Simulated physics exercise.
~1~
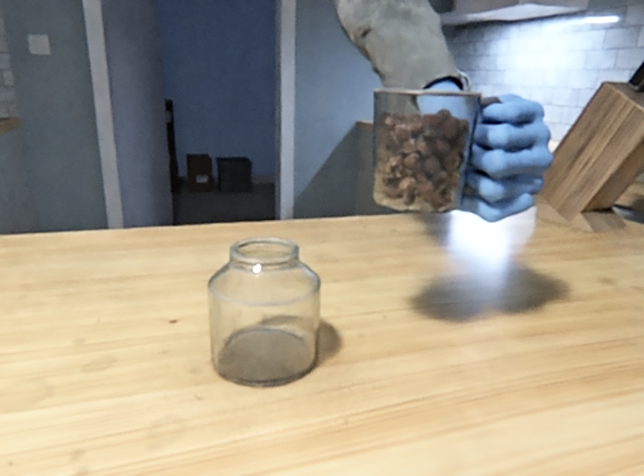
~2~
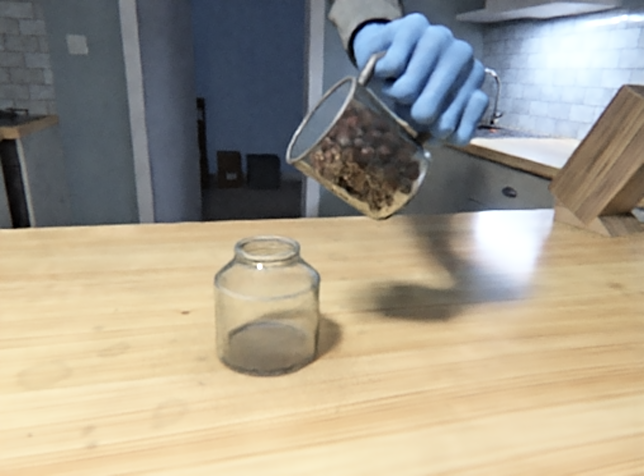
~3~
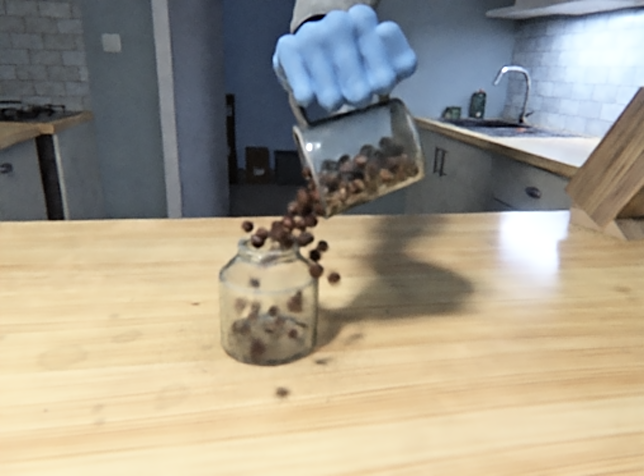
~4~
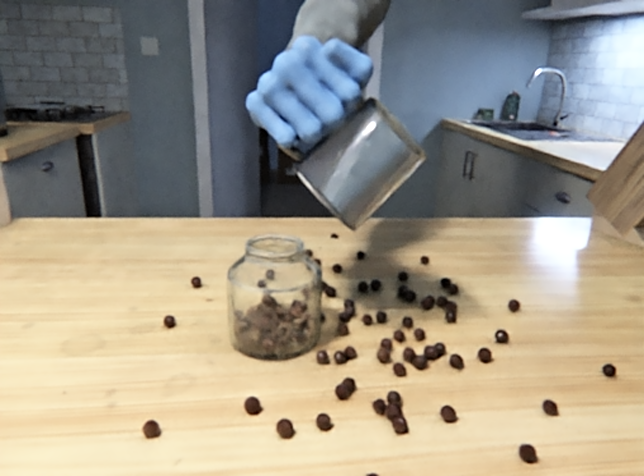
At the start, a blue-gloved hand holds an upright glass cup full of small brown balls to the right of an empty glass jar on a wooden kitchen counter. The hand carries the cup left toward the jar and begins to tilt it. As the cup tips onto its side, the balls tumble out over the jar's mouth, some dropping in and others bouncing off around the rim. The cup keeps turning until it is tipped well over and empty. In the end, some balls lie inside the jar, while most are scattered across the counter.
